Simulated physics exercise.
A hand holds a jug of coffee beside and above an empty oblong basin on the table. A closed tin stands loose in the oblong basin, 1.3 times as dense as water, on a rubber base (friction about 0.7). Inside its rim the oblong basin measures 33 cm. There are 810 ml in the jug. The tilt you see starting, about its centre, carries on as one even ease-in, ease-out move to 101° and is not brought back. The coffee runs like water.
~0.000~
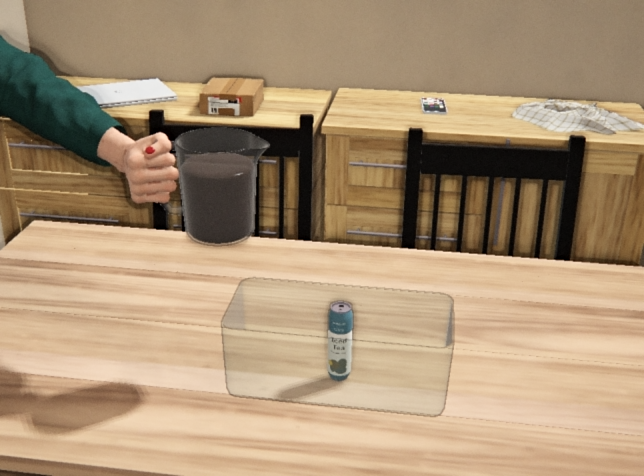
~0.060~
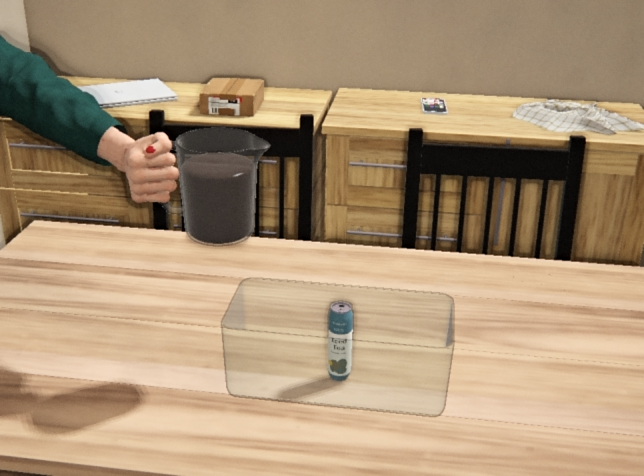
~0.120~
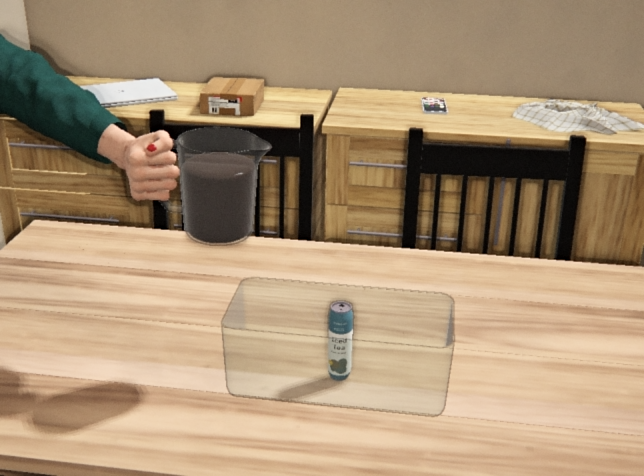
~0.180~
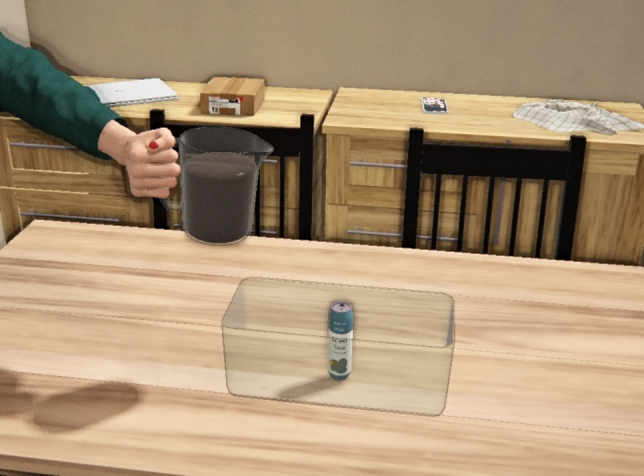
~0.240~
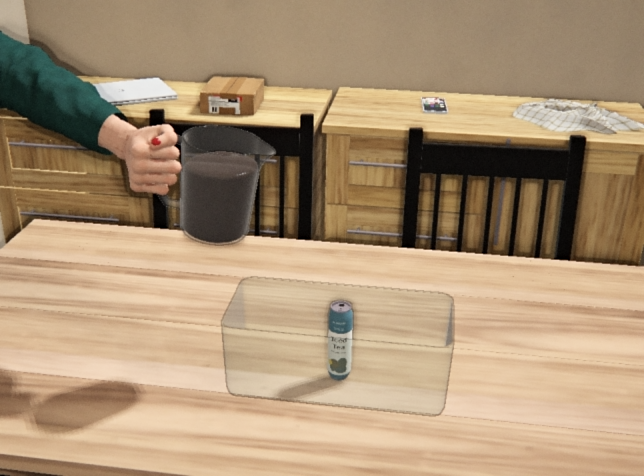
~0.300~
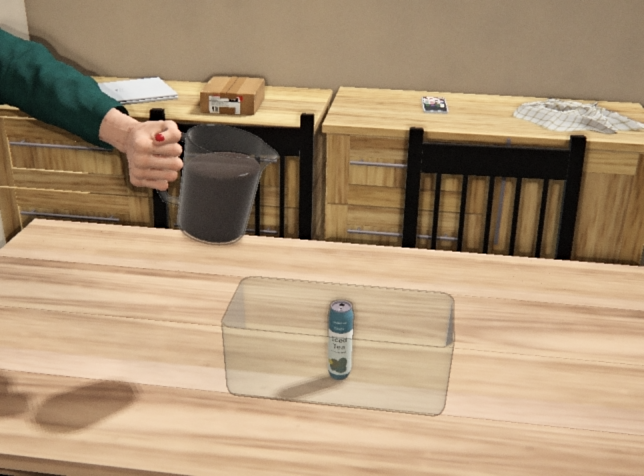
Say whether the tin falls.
The tin falls.
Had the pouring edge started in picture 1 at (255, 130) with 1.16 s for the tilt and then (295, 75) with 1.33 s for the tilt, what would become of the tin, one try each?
First it remains upright; then it remains upright.
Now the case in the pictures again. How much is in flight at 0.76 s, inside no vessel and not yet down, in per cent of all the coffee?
Near 9 in a hundred.
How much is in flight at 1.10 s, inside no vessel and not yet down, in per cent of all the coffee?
Some 24 per cent.
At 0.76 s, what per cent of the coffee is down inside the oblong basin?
About 0 per cent.
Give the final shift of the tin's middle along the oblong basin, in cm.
About 8.5 cm.
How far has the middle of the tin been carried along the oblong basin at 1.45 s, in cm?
About 9 cm.
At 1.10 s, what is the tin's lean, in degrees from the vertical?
Near 0° from upright.
After 0.76 s the tilt is 62° and 91 per cent is still to pour; the tin stands where it began.
After 1.10 s the tilt is 93° and 41 per cent is still to pour; the tin stands where it began.
After 1.45 s the tilt is 101° and 6 per cent is still to pour; the tin lies on its side.
After 1.83 s the tilt is 101° and 0 per cent is still to pour; the tin lies on its side.
In the end the tin lies on its side.
